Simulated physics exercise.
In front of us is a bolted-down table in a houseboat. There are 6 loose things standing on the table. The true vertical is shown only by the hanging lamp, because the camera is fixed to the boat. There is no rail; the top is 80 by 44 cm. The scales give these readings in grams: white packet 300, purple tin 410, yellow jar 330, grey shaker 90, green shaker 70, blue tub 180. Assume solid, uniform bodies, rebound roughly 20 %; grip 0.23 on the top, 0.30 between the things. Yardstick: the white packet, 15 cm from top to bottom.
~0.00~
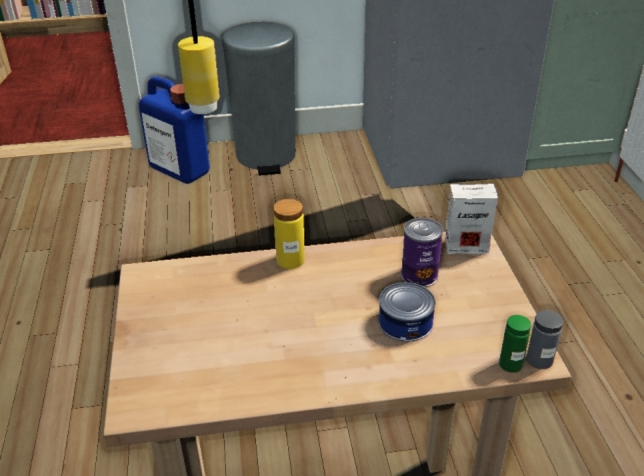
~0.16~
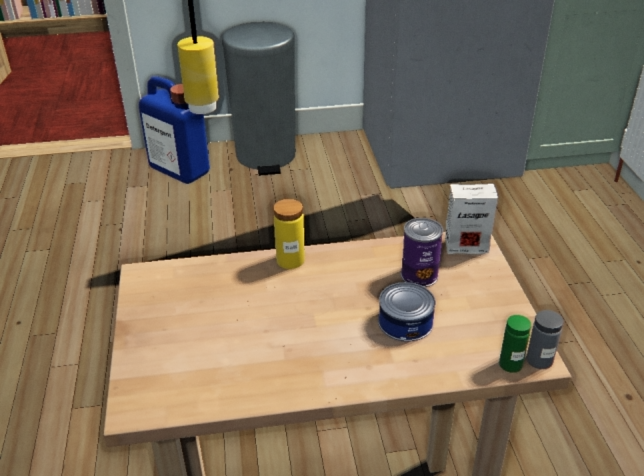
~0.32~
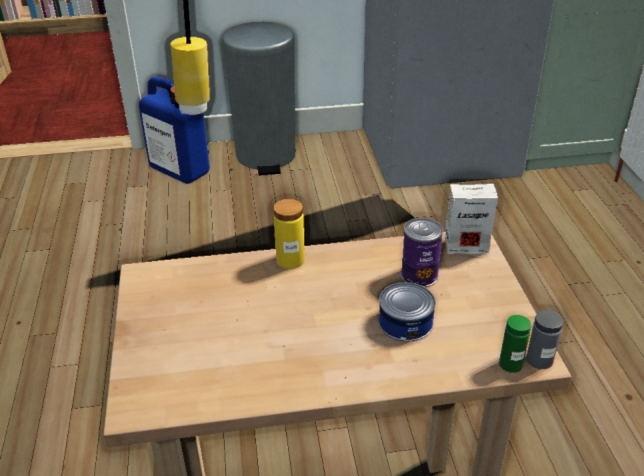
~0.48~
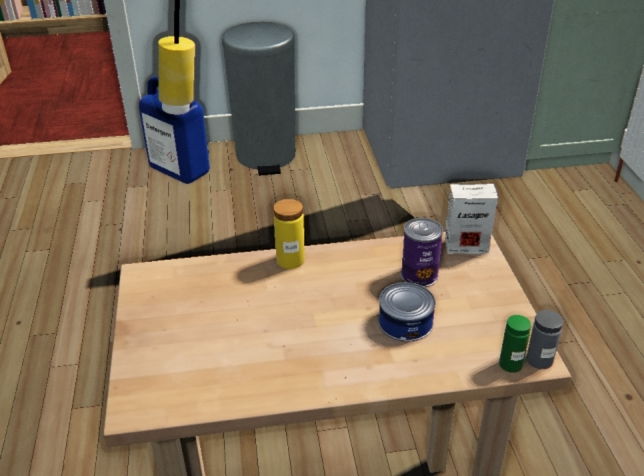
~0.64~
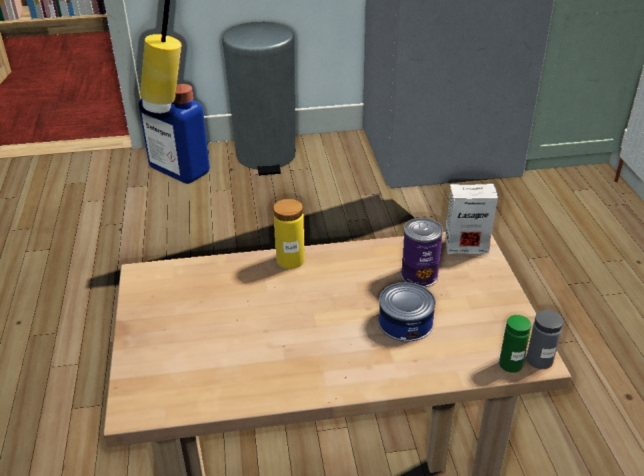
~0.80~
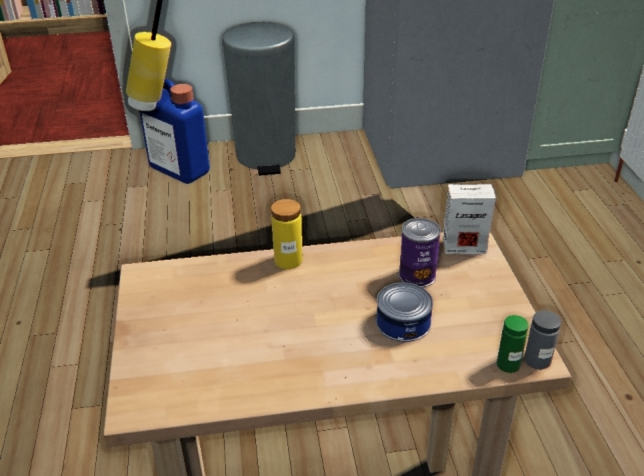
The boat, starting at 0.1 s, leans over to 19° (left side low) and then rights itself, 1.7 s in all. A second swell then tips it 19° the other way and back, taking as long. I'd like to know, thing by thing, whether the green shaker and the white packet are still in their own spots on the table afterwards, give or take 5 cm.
The green shaker is still there. The white packet is still there.
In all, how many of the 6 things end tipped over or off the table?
The number is 0.
After 1.20 s, floor tilted 15°, left side down; white packet slid 11 cm near (418, 225); green shaker slid 11 cm near (454, 351); yellow jar slid 11 cm.
After 1.50 s, floor tilted 5°, left side down; green shaker slid 23 cm near (386, 359); white packet slid 24 cm near (359, 231); yellow jar slid 23 cm.
After 2.80 s, floor tilted 18°, right side down; white packet slid 20 cm near (379, 229); green shaker slid 19 cm near (411, 356); yellow jar slid 19 cm.
After 3.10 s, floor tilted 9°, right side down; white packet slid 7 cm near (439, 222); green shaker slid 6 cm near (481, 348); yellow jar slid 6 cm.
At rest (4.0 s), all 6 in place, give or take 5 cm. Seen from the same camera at the end, green shaker near (515, 344), white packet near (470, 219).
